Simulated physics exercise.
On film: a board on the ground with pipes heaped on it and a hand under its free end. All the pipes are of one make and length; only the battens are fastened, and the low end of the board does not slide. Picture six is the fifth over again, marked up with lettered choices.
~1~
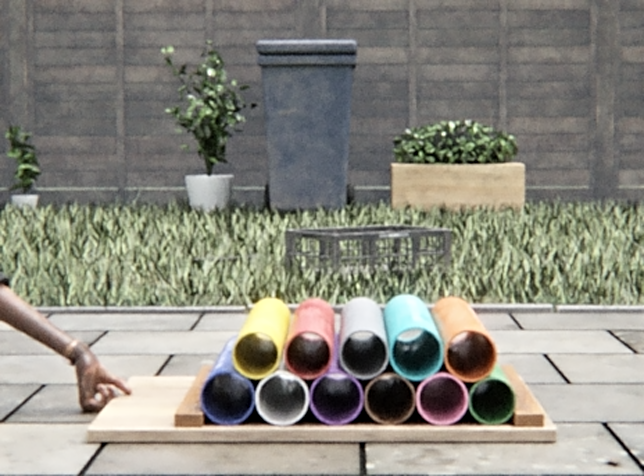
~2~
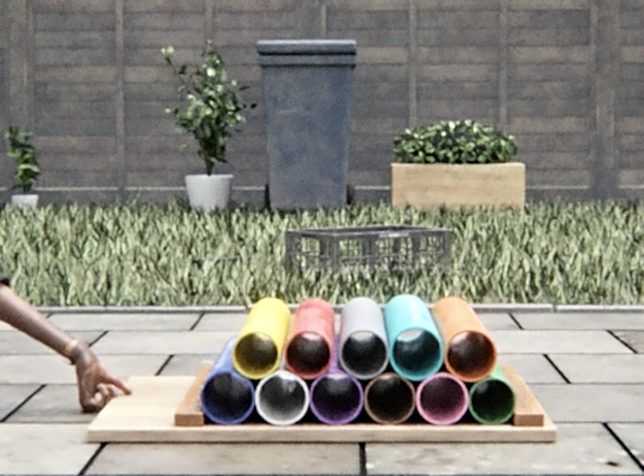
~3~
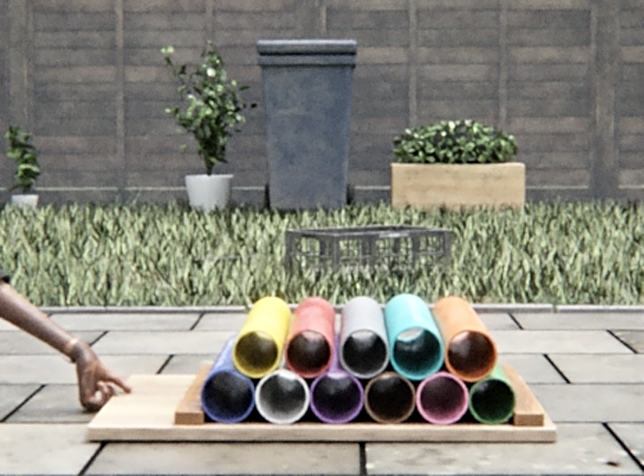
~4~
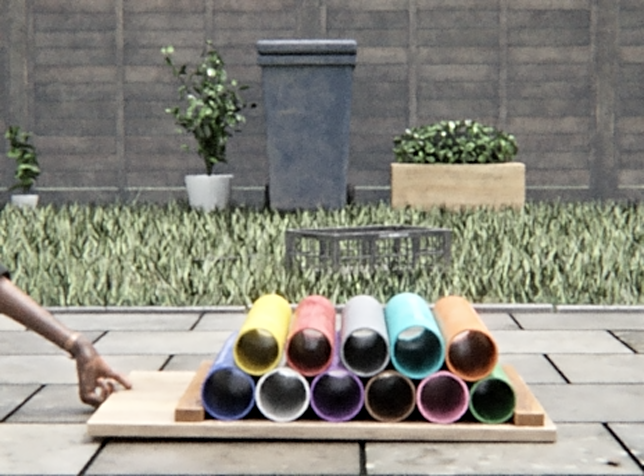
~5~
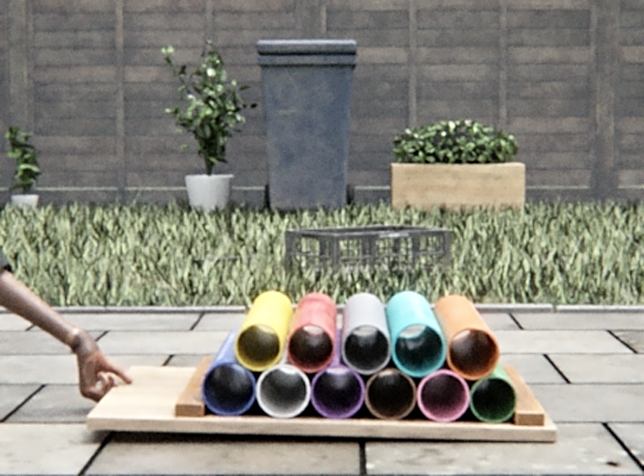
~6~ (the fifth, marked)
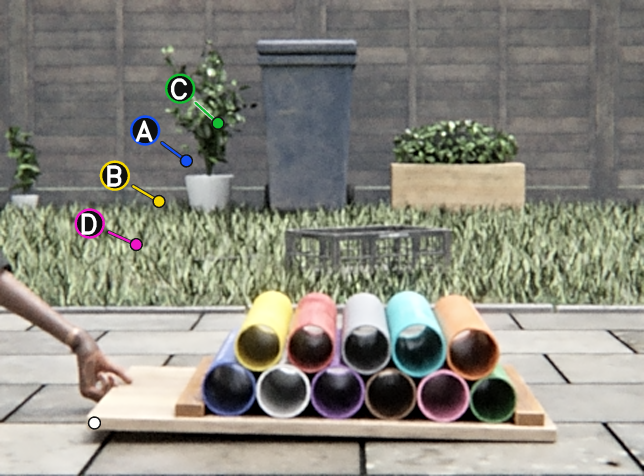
On a paved patio beside a strip of grass, a hand held the left end of a wooden board stacked with colourful pipes, then raised that end slightly, tilting the pipes with it.
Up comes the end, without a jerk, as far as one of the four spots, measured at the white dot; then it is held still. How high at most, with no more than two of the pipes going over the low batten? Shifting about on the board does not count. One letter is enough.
Raise it to D.
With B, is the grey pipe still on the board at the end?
No.
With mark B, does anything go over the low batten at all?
Yes, at B.
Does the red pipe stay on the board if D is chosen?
Yes, with D.
On the marked copy, A at (186, 161); B at (159, 201); C at (218, 123); D at (136, 245); the white dot at (94, 423).
Following D. Soon after the start, board at 16°.
Later, board at 25°.
In the end, board at 25°, two over the low batten (turquoise, orange).
As for the rest, A eleven over the low batten; B nine over the low batten; C eleven over the low batten.
